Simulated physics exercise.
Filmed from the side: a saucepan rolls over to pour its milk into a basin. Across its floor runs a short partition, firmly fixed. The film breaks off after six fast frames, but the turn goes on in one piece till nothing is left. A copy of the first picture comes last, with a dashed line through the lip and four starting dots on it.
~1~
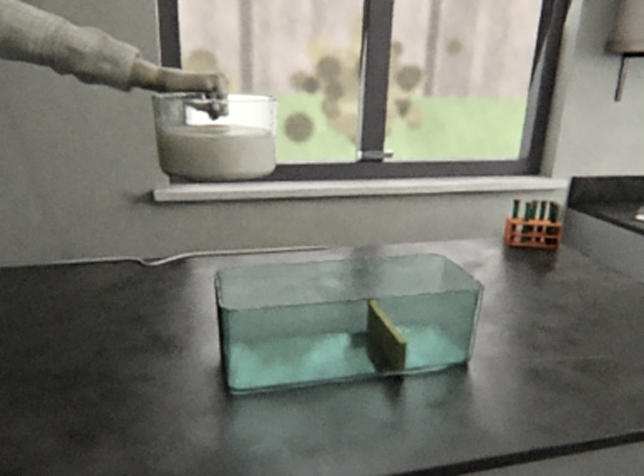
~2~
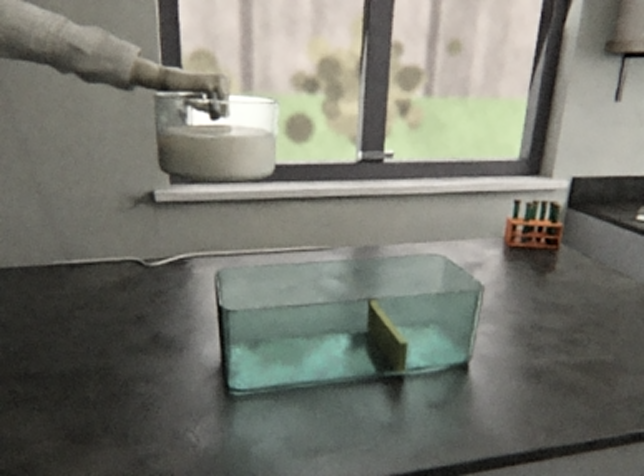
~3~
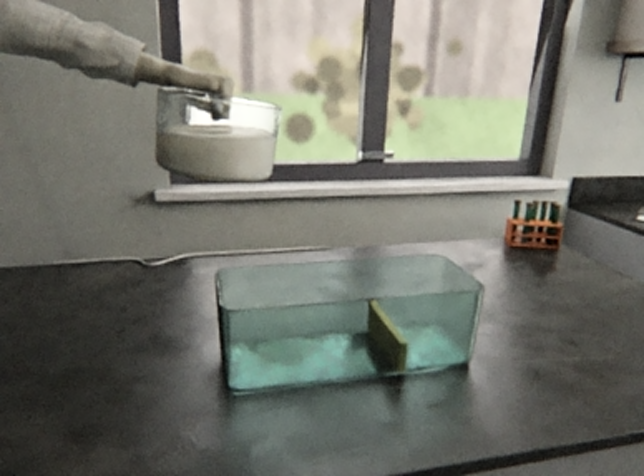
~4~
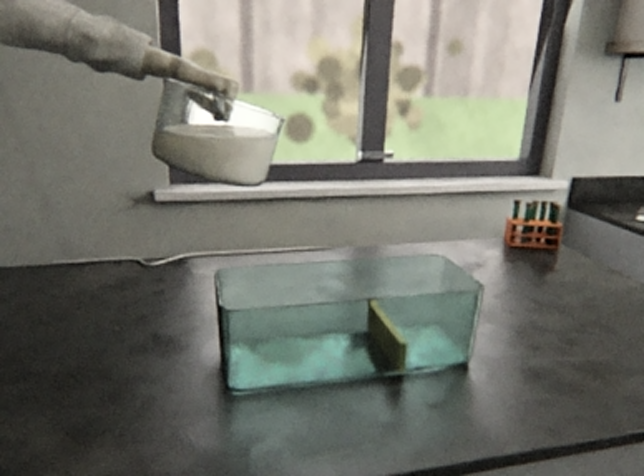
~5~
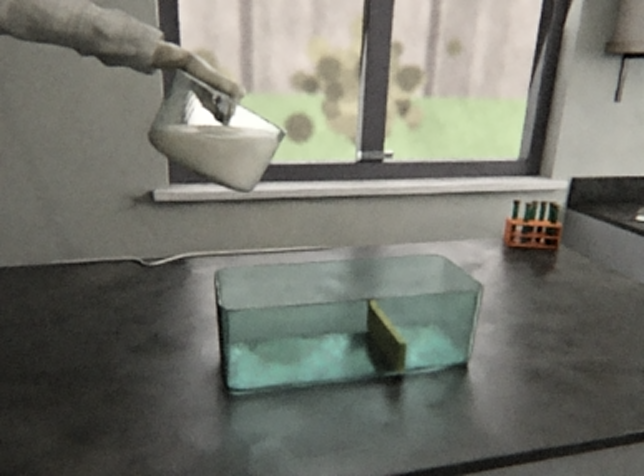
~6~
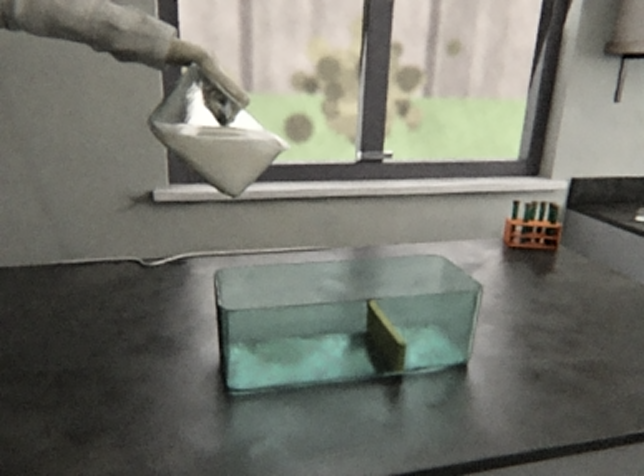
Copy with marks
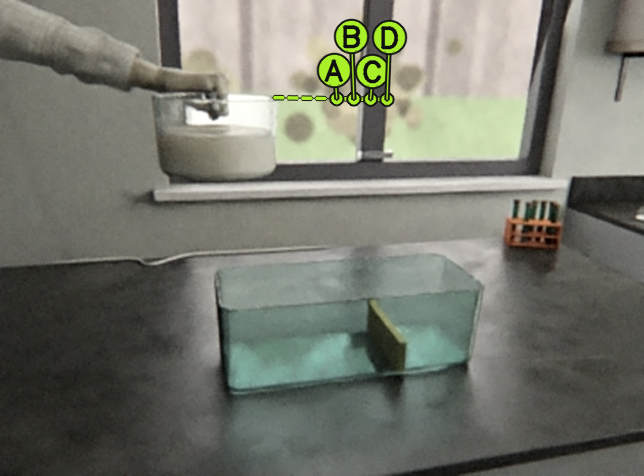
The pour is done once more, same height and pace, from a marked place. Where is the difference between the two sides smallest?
Best: B.
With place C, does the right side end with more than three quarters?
No, it does not.
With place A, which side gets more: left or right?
More ends on the left.
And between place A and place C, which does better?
Here it is place C.
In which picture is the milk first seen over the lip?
In picture 6.
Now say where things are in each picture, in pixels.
Upright, lip at (274, 97); basin from (225, 390) to (469, 360); top of the wall at (386, 320); nothing has left yet.
Upright, lip at (276, 100); nothing has left yet.
Tipped about 8°, lip at (279, 106); nothing has left yet.
Tipped about 17°, lip at (282, 116); nothing has left yet.
Tipped about 29°, lip at (284, 129); nothing has left yet.
Tipped about 42°, lip at (282, 145); milk is over the lip, down to (282, 145).
On the marked copy, A at (336, 98); B at (353, 99); C at (370, 99); D at (387, 99).
For place A, about 76 % ends left of the wall and 21 % right of it; 3 % is lost outside.
For place B, about 53 % ends left of the wall and 45 % right of it.
For place C, about 33 % ends left of the wall and 66 % right of it.
For place D, about 12 % ends left of the wall and 86 % right of it.
